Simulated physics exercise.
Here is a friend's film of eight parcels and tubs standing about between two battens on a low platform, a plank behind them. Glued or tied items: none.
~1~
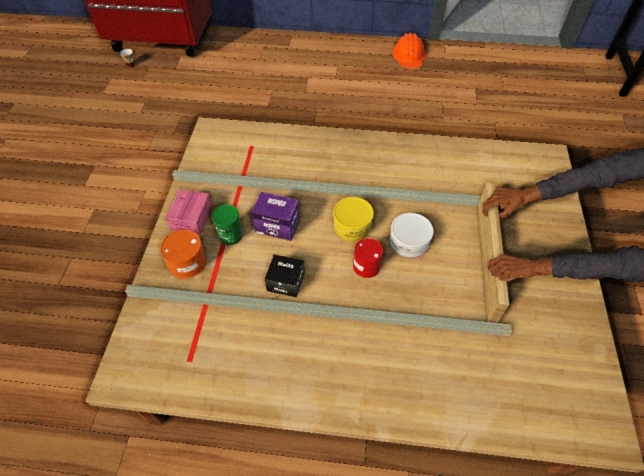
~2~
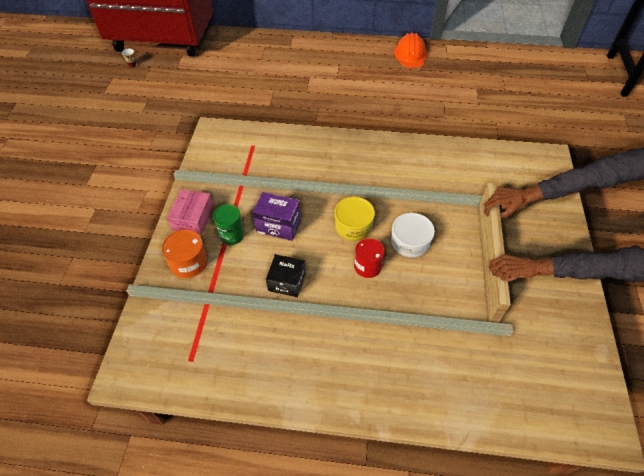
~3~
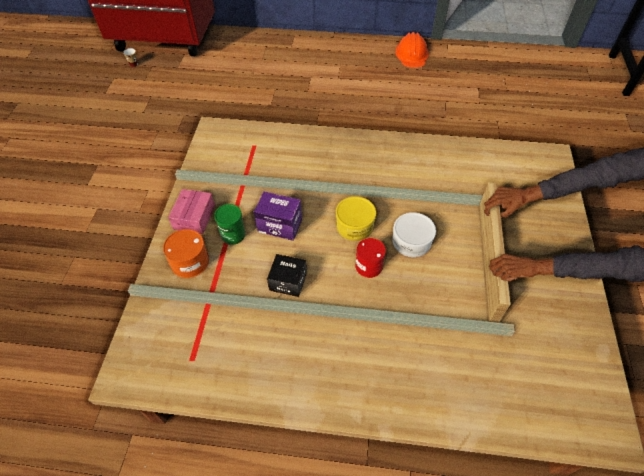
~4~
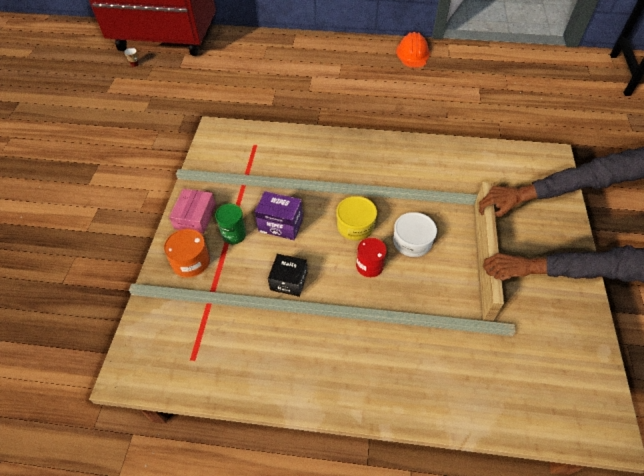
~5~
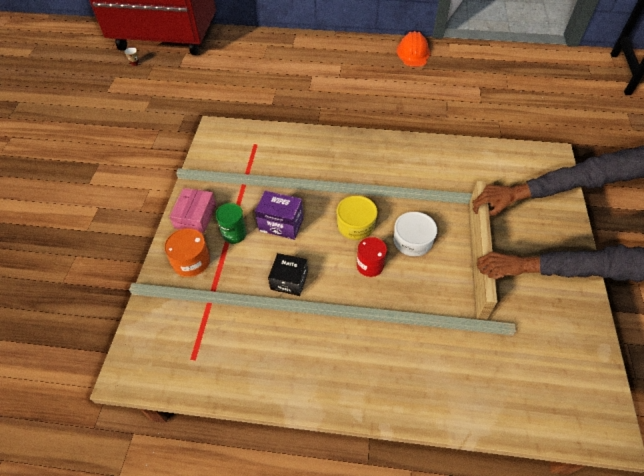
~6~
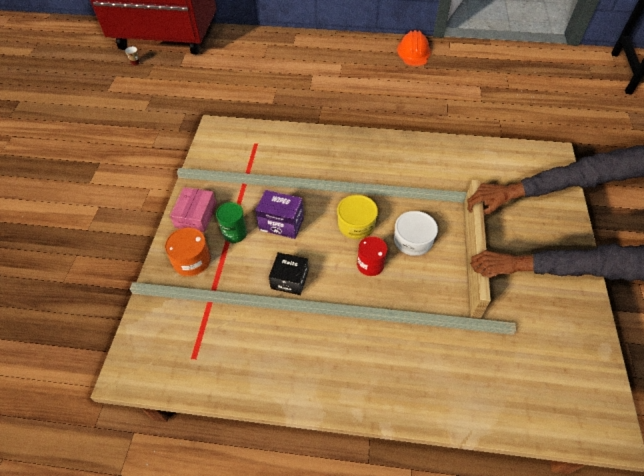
On a low wooden platform, eight colourful boxes and tubs stood still between two battens, some near a red tape line, while two hands at the right slid a plank slightly left towards them.
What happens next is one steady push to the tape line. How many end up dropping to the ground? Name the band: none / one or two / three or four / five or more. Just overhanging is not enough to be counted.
Band: One or two.
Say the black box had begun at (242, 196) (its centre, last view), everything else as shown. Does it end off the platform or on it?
Note: Black box is safe.
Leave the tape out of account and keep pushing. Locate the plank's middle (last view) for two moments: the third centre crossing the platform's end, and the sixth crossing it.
The first puts it near (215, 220), the next near (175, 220).
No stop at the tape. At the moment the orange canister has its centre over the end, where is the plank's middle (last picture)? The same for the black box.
Approx. (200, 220) for the first, approx. (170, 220) for the second.
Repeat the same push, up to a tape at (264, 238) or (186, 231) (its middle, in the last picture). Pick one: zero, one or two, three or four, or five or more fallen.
For the first place none at all, for the second 3 or 4.
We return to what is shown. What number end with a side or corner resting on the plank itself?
The answer is 4.
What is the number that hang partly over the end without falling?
The total comes out at 1.
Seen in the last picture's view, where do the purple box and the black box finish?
The purple box settles near (170, 209); as for the black box, near (200, 271).
Soon after, none off yet; pink box at rest near (194, 210); orange canister at rest near (188, 252); green pail at rest near (232, 223).
Then, none off yet; pink box at rest near (194, 210); orange canister at rest near (188, 252); green pail moved a little near (218, 223).
By the end, the number that fall off is one or two; fallen, green pail and pink box.
